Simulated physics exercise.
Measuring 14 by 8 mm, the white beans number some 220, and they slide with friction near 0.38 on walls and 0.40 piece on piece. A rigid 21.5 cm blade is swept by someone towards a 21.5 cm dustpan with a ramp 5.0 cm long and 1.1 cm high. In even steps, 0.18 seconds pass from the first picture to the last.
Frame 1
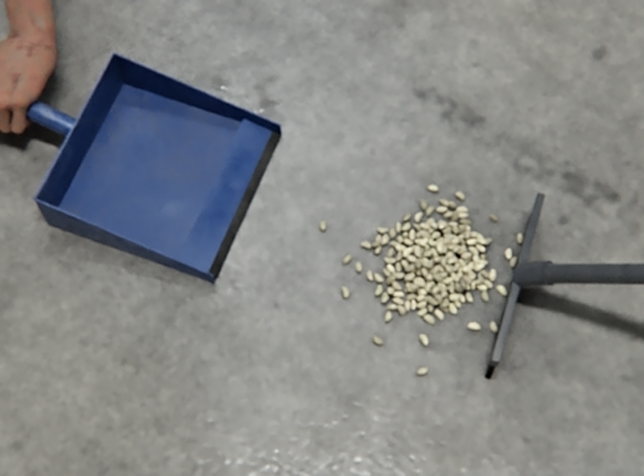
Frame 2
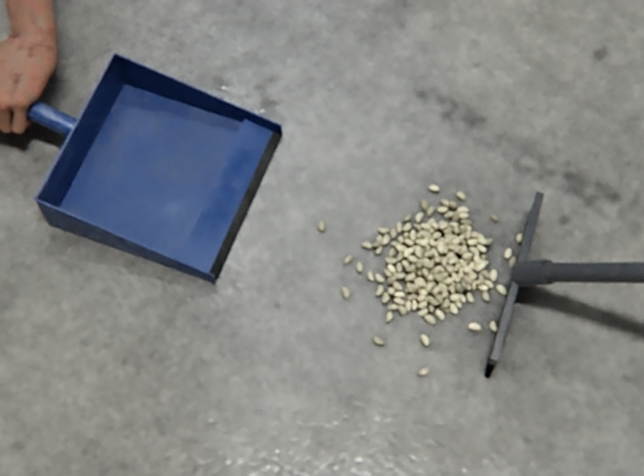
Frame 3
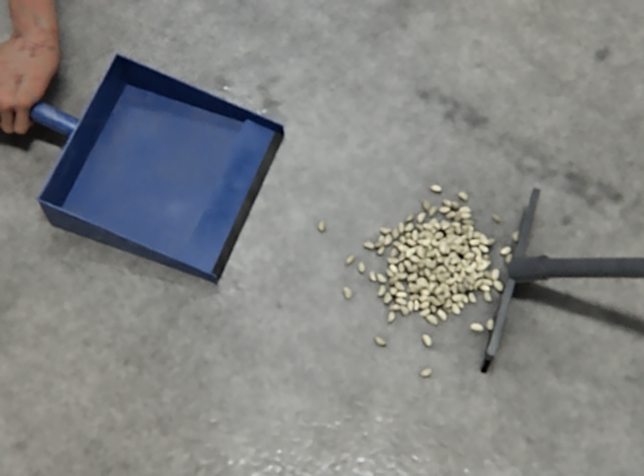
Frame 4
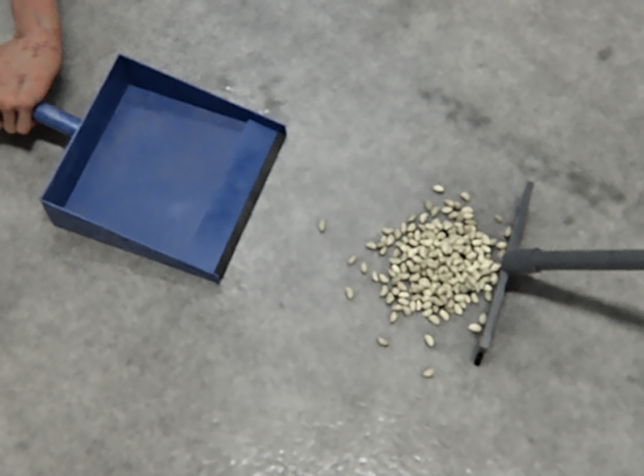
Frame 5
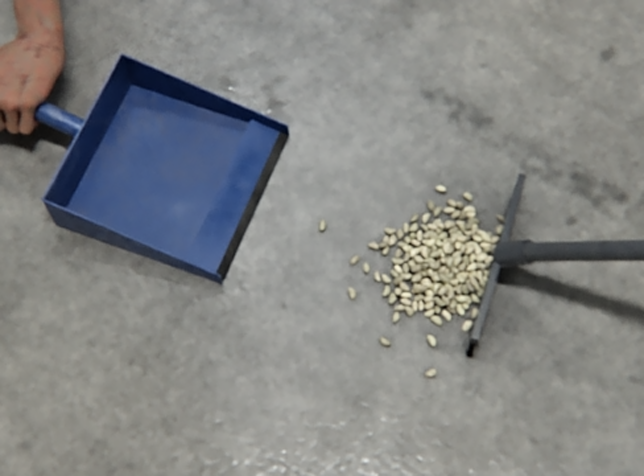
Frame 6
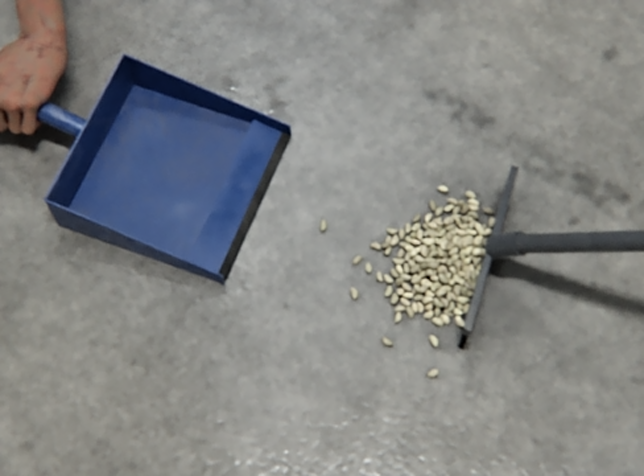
Dark long-handled blade sliding slowly left into a pile of white beans on grey floor, a hand holding a blue dustpan opposite.
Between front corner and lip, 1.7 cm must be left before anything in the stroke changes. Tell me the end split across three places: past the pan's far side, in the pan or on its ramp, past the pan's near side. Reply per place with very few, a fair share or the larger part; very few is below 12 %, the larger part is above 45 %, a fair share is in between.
Far side: A fair share; pan: A fair share; near side: Very few.
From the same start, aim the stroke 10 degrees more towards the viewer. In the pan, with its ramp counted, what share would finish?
Roughly 40 per cent.
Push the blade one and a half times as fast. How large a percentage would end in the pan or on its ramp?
In that case close to 25 per cent.
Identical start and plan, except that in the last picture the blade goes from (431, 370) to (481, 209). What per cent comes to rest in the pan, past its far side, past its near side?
Pan: 15, far side: 5, near side: 30.
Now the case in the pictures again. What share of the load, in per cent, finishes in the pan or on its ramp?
I'd put it near 20 percent.
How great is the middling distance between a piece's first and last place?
Around 24 centimetres.
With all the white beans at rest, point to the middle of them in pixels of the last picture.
Approximately (277, 173) in the last picture.
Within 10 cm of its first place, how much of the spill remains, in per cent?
I'd guess some 20 per cent.
Then, 0.32 s after the last picture, middle of the blade 15 cm from the lip; 0 % over the lip, far side 10 %, near side 0 %.
Then, 0.53 s after the last picture, middle of the blade 7 cm from the lip; 0 % over the lip, far side 20 %, near side 5 %.
Then, 0.86 s after the last picture, middle of the blade 2 cm from the lip; 20 % over the lip, far side 30 %, near side 5 %.
In the end, far side 30 %, pan 20 %, near side 5 %, in front of the lip or behind the blade 50 %.
